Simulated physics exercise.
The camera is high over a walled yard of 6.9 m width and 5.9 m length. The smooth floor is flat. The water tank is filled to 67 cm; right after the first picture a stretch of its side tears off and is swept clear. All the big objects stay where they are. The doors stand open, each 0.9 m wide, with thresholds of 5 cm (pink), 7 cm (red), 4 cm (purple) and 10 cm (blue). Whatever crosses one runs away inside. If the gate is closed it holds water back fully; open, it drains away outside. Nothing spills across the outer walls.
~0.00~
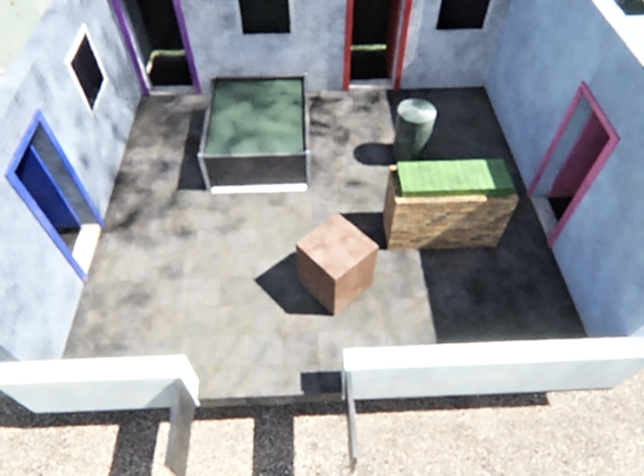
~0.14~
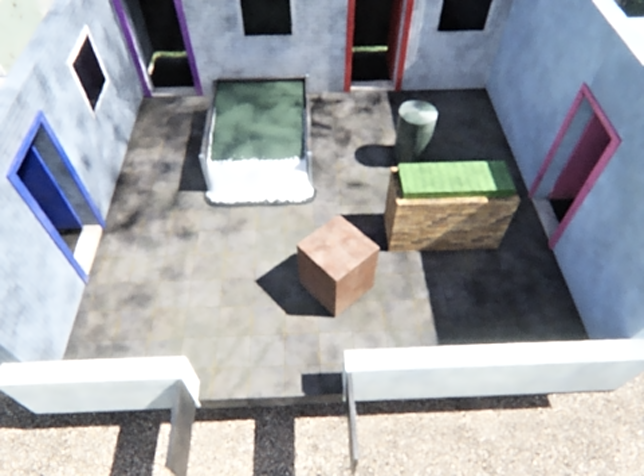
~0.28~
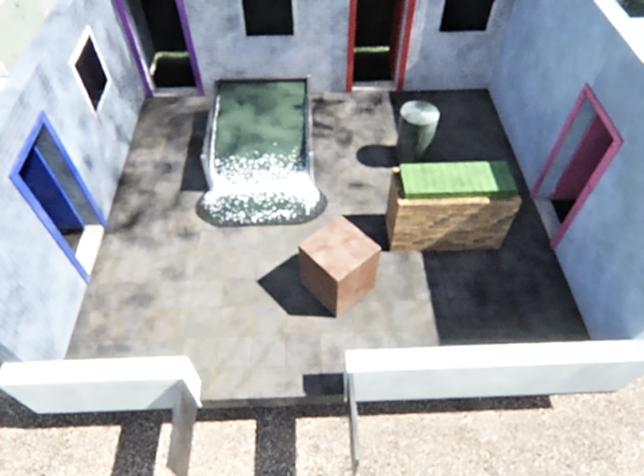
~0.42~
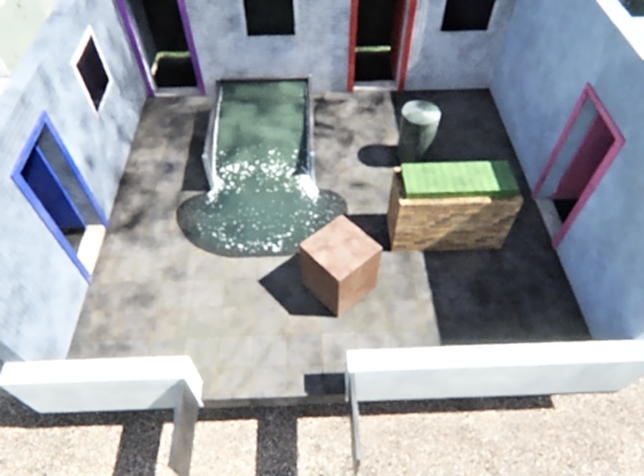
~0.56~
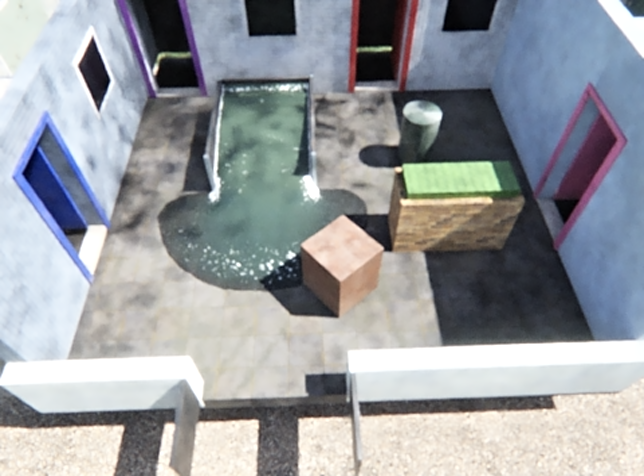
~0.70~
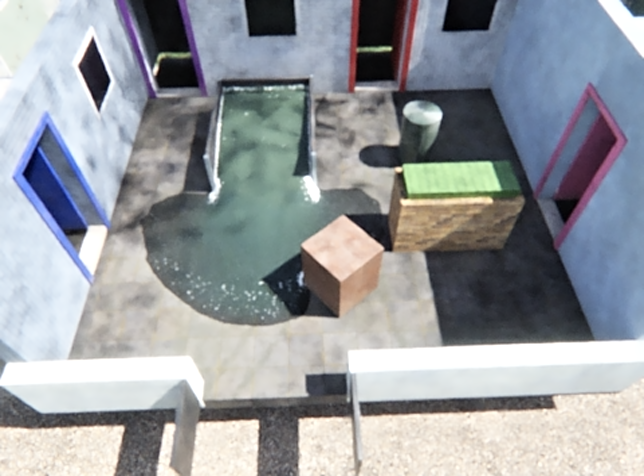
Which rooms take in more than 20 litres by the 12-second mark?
The water let in: At the pink door it stays under the limit; at the red door it does not reach the limit; at the purple door it passes the limit; at the blue door it stays under the limit.
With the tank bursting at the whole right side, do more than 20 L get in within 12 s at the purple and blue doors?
Against that limit: Purple not over, blue below.
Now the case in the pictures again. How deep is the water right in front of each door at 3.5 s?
Depths in cm: Pink 0, red 0, purple 0, blue 10.
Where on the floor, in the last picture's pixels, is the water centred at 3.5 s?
At about (252, 255).
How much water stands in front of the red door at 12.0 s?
Roughly 2.5 cm deep.
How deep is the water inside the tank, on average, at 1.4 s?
Roughly 34 cm on average.
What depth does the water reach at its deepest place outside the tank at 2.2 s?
Roughly 37 cm.
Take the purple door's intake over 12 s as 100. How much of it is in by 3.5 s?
Some 0 per cent by then.
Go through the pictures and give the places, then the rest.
The first frame shows still water, 67 cm deep, in the water tank at (258, 116).
In the second frame, the front is at (208, 194), 0.9 m from the gap at (259, 177); 0.4 m2 of floor is under water; 67 cm left at the back of the water tank.
In the third frame, the front is at (203, 214), 1.1 m from the gap at (261, 180); 1.2 m2 of floor is under water; 67 cm left at the back of the water tank.
In the fourth frame, water pours out at (263, 181) and has run 1.5 m, to (200, 243); typically 9 cm deep outside, 66 cm at the water tank's back.
In the fifth frame, water pours out at (264, 182) and has run 1.9 m, to (220, 283); typically 7 cm deep outside, 59 cm at the water tank's back.
In the sixth frame, the front is at (274, 318), 2.5 m from the gap at (264, 182); 5.8 m2 of floor is under water; 56 cm left at the back of the water tank.
After 1.4 s water covers 30 % of the floor and is deepest (34 cm) near (304, 270); pink door not reached, red door not reached, purple door not reached, blue door 2 cm at the sill, 0 L in.
After 2.2 s water covers 40 % of the floor and is deepest (37 cm) near (60, 386); pink door not reached, red door not reached, purple door not reached, blue door 5 cm at the sill, 0 L in.
After 3.5 s water covers 45 % of the floor and is deepest (24 cm) near (60, 386); pink door not reached, red door not reached, purple door not reached, blue door 10 cm at the sill, 0 L in.
After 7.0 s water covers 75 % of the floor and is deepest (11 cm) near (193, 100); pink door 2 cm at the sill, 0 L in, red door 2 cm at the sill, 0 L in, purple door 10 cm at the sill, 18 L in, blue door 4 cm at the sill, 2 L in.
After 12.0 s water covers 95 % of the floor and is deepest (6 cm) near (192, 149); pink door 3 cm at the sill, 0 L in, red door 2 cm at the sill, 0 L in, purple door 5 cm at the sill, 70 L in, blue door 3 cm at the sill, 2 L in.
